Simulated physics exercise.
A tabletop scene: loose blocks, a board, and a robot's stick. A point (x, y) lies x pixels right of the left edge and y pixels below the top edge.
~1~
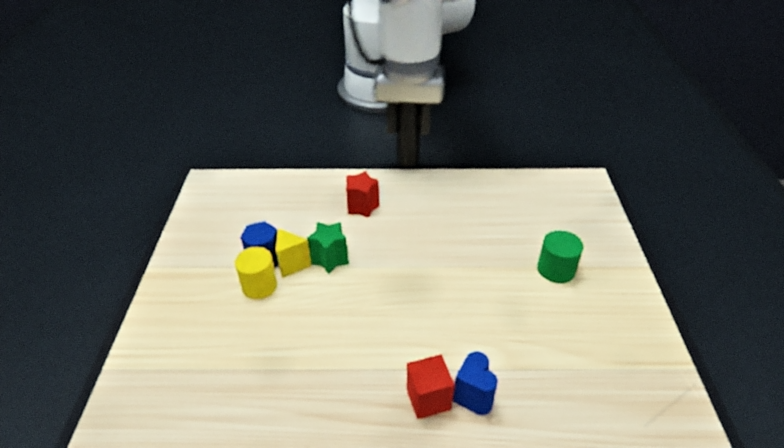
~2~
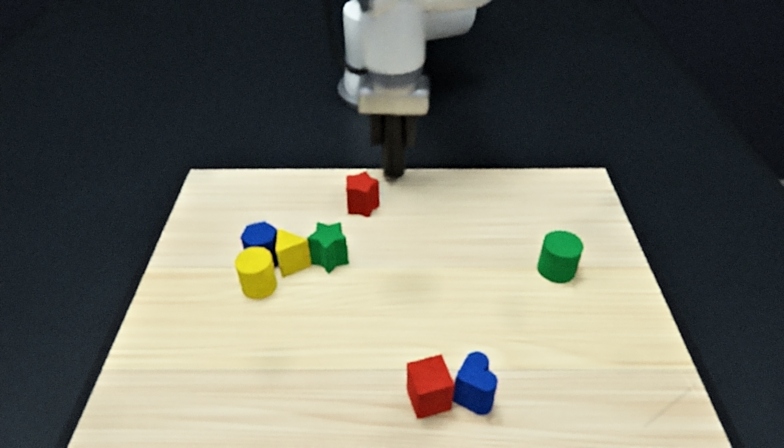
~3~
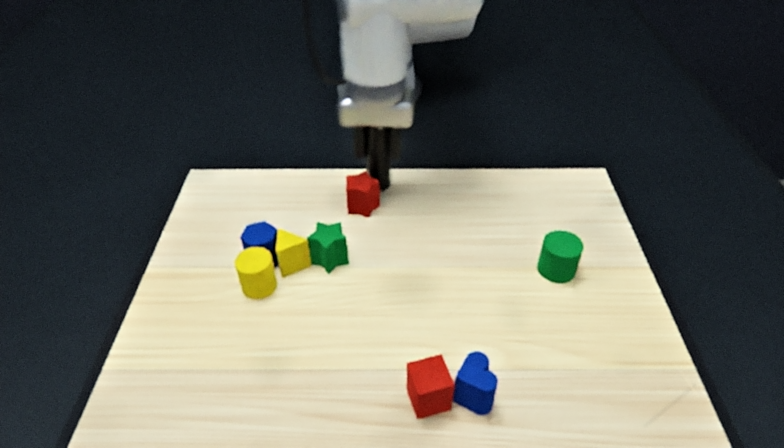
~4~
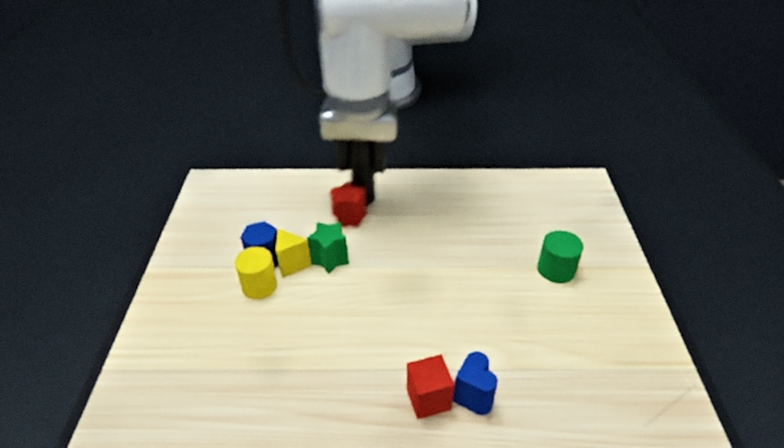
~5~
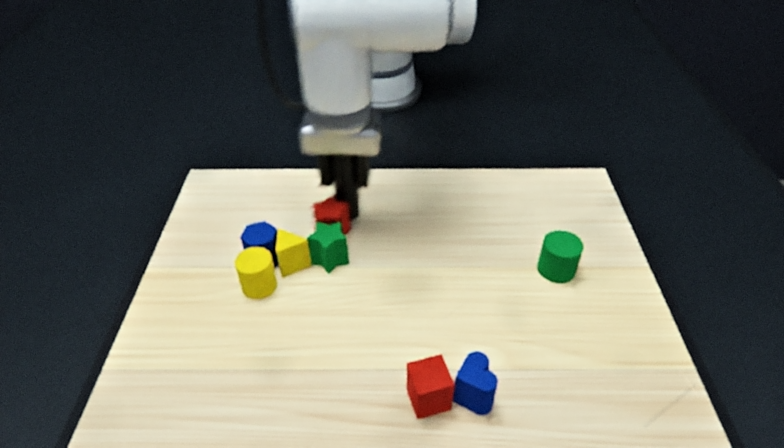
A robot arm moves forward and left, pushing the red star block toward the green star.
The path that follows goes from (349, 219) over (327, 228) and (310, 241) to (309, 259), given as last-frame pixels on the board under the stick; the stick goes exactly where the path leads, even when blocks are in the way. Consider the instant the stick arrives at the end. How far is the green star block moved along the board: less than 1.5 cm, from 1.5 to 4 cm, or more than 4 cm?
It's set to move 1.5-4 cm.
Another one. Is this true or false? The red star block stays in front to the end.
Answer: True.
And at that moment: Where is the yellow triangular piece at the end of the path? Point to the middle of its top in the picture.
The yellow triangular piece ends near (272, 271).
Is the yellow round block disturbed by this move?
Gets moved.
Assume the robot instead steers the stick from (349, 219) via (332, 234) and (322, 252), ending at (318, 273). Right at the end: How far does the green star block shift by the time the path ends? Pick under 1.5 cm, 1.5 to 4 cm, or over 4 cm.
Result: Over 4 cm.
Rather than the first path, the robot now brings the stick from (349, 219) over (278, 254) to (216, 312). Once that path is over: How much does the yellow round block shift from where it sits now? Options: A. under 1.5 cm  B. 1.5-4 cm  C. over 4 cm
I choose C.
The first path, step by step. Halfway along, stick (315, 227); yellow triangular piece (283, 244); green star block (323, 240), turned 45° anticlockwise; red star block (299, 225), turned 20° anticlockwise.
At the end, stick (308, 253); yellow round block (245, 265); yellow triangular piece (272, 271), turned 20° clockwise; green star block (328, 252), turned 105° anticlockwise; red star block (291, 252), turned 15° anticlockwise.
